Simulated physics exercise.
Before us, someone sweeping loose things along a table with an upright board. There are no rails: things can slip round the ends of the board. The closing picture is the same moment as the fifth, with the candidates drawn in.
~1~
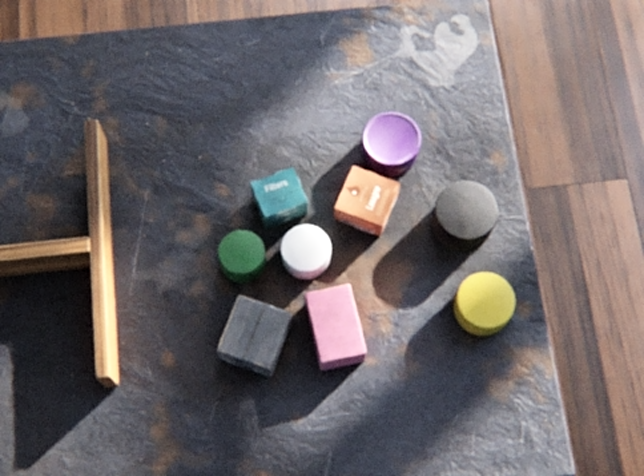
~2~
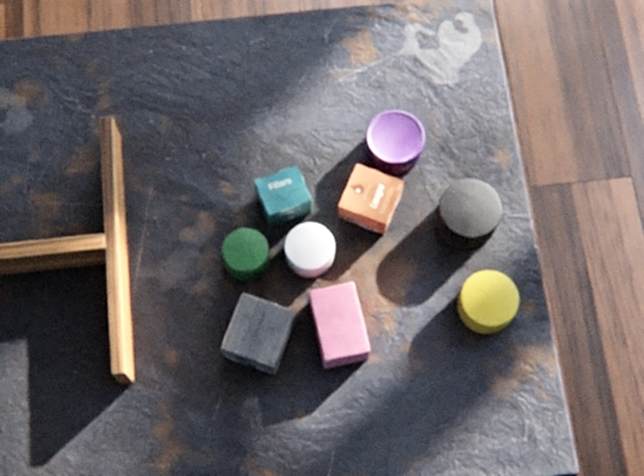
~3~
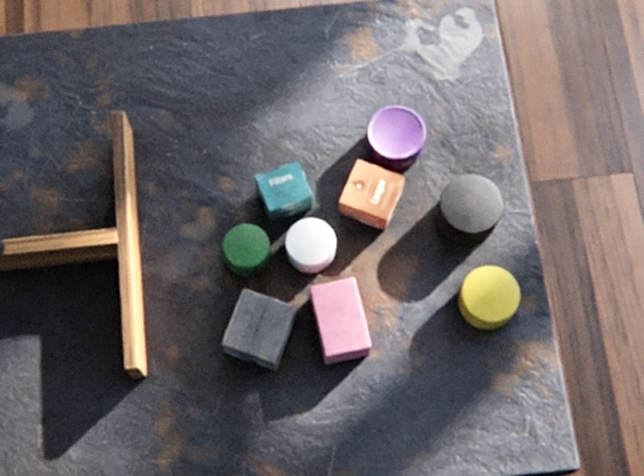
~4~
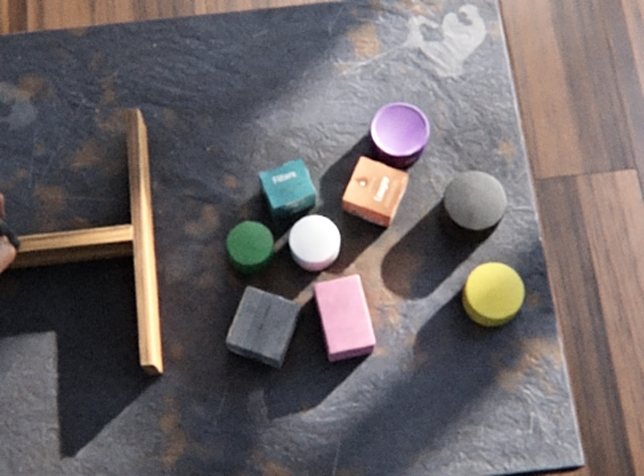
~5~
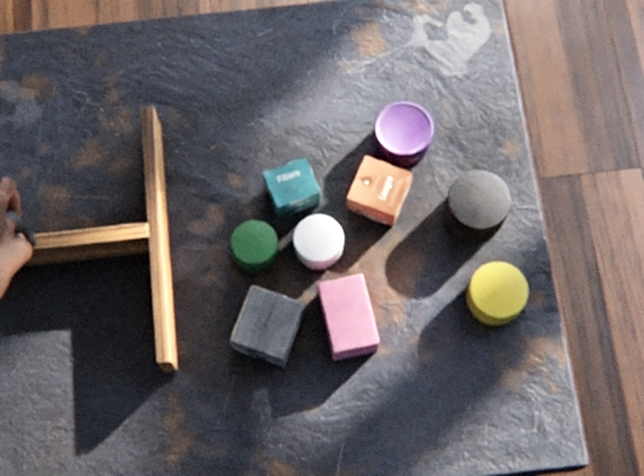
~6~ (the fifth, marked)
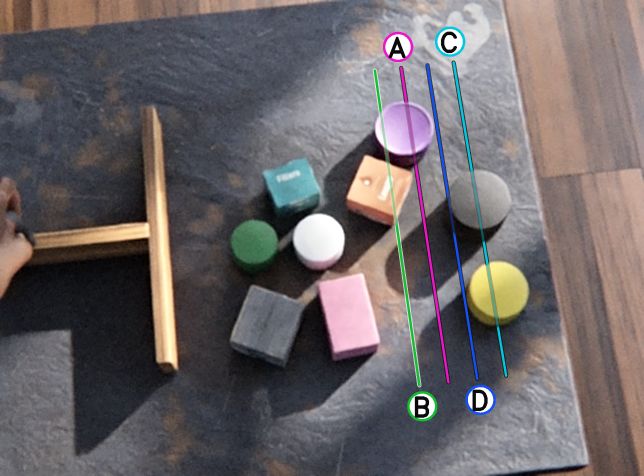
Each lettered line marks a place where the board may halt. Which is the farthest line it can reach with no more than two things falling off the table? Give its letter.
No farther than D.
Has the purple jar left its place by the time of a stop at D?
Yes.
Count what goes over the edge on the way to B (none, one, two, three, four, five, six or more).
In all, none.
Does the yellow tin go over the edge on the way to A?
Yes.
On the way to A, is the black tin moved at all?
Yes.
On the marked copy, A at (424, 217); B at (396, 220); C at (479, 211); D at (451, 214).
With D. Early on, board (263, 217); pink block (362, 316); grey box (309, 311).
Further on, board (370, 206); black tin (506, 207); yellow tin (519, 292).
At the end, board (450, 198); yellow tin over the edge; black tin over the edge; two fallen.
As for the rest, A is within the limit but short; B is within the limit but short; C drops five.
